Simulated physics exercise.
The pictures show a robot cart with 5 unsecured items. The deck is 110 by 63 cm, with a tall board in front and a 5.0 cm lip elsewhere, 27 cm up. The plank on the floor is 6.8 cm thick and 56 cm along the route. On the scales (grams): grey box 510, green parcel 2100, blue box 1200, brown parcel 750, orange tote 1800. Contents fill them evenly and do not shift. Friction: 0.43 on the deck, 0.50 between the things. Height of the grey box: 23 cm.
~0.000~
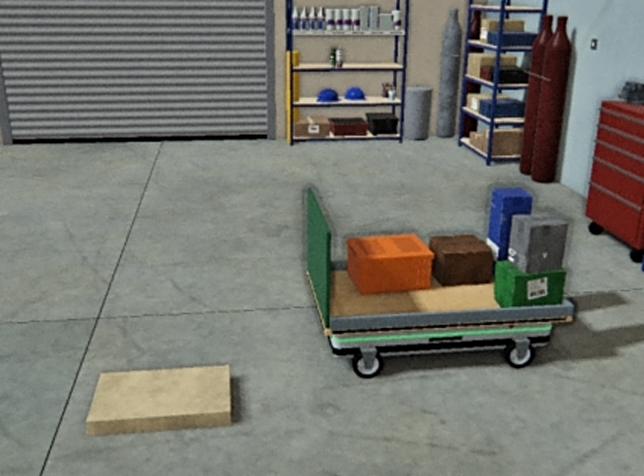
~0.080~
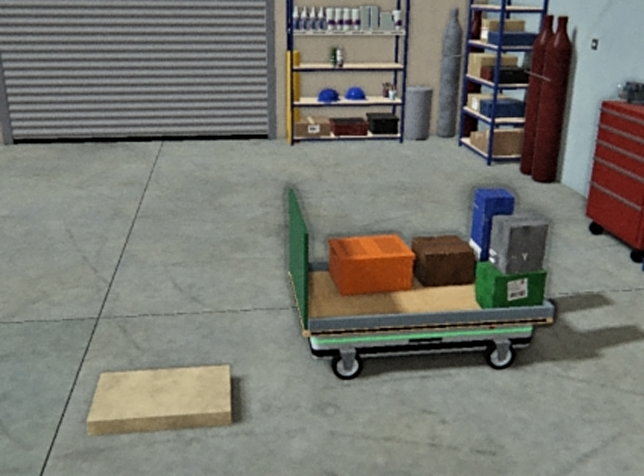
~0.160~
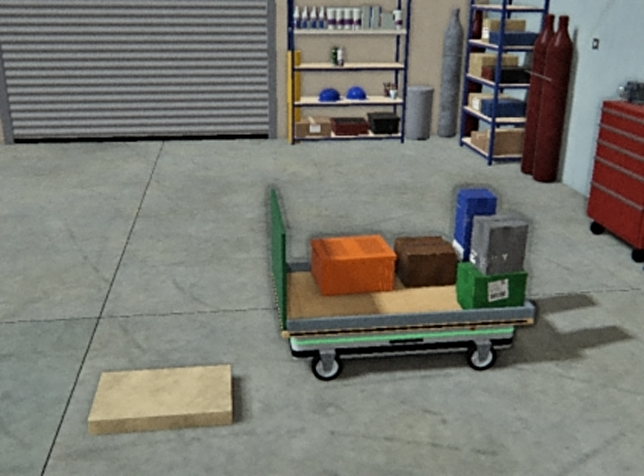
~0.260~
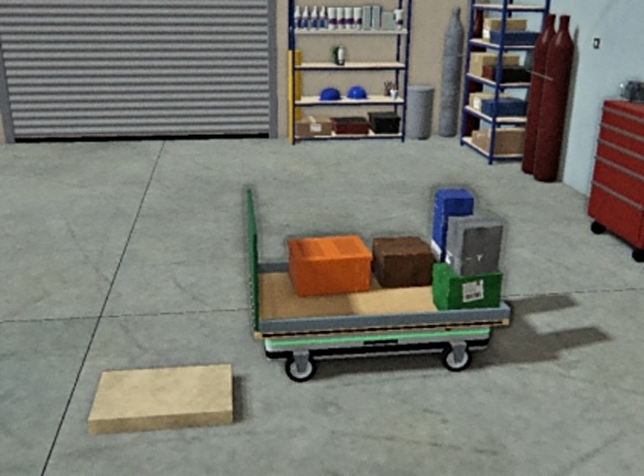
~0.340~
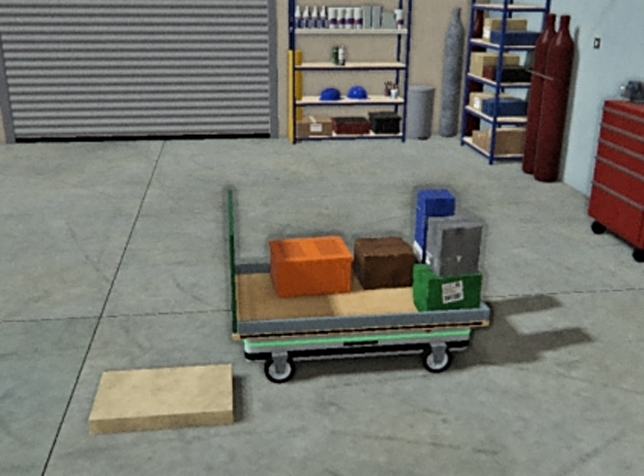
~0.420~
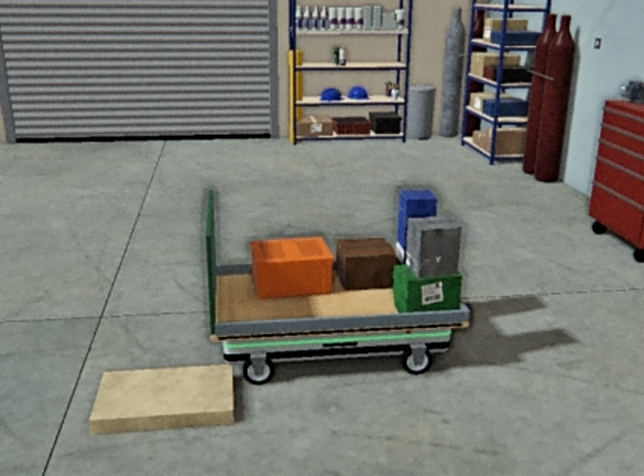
The video shows a flat cart carrying orange, brown, blue, grey and green boxes across a workshop floor, moving steadily left until its front end, with an upright green board, is beside a flat tan slab.
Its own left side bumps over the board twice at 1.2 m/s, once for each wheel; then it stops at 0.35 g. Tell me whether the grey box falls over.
The grey box tips over.
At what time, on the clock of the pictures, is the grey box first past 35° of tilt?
Near 1.6 s.
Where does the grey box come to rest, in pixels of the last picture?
Around (28, 283).
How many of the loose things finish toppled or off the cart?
That comes to 2.
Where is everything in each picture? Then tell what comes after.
The first picture shows cart 0 cm along; grey box (537, 243); green parcel (529, 285).
The second picture shows cart 10 cm along; brown parcel (442, 261); orange tote (370, 265).
The third picture shows cart 19 cm along; green parcel (491, 287); blue box (474, 234).
The fourth picture shows cart 31 cm along; brown parcel (402, 262); orange tote (329, 266).
The fifth picture shows cart 41 cm along; green parcel (446, 289); blue box (434, 235).
The sixth picture shows cart 50 cm along; grey box (433, 246); brown parcel (366, 263).
After 1.02 s, cart 122 cm along; grey box moved 5 cm near (278, 248); blue box 4° off upright; orange tote moved 3 cm.
After 1.42 s, cart 170 cm along; grey box 20° off upright near (142, 230); green parcel 12° off upright; blue box 10° off upright.
After 1.82 s, cart 218 cm along; grey box 60° off upright near (44, 255); blue box 20° off upright; green parcel moved 5 cm.
After 2.52 s, cart 236 cm along, stopped; blue box now off the cart; grey box on its side near (22, 279); green parcel moved 5 cm.
In the end (3.1 s), off the cart and tipped over, blue box; toppled on the deck, grey box; the other 3 under 10 cm from the start. At the end, from the last picture's camera, grey box near (28, 284).
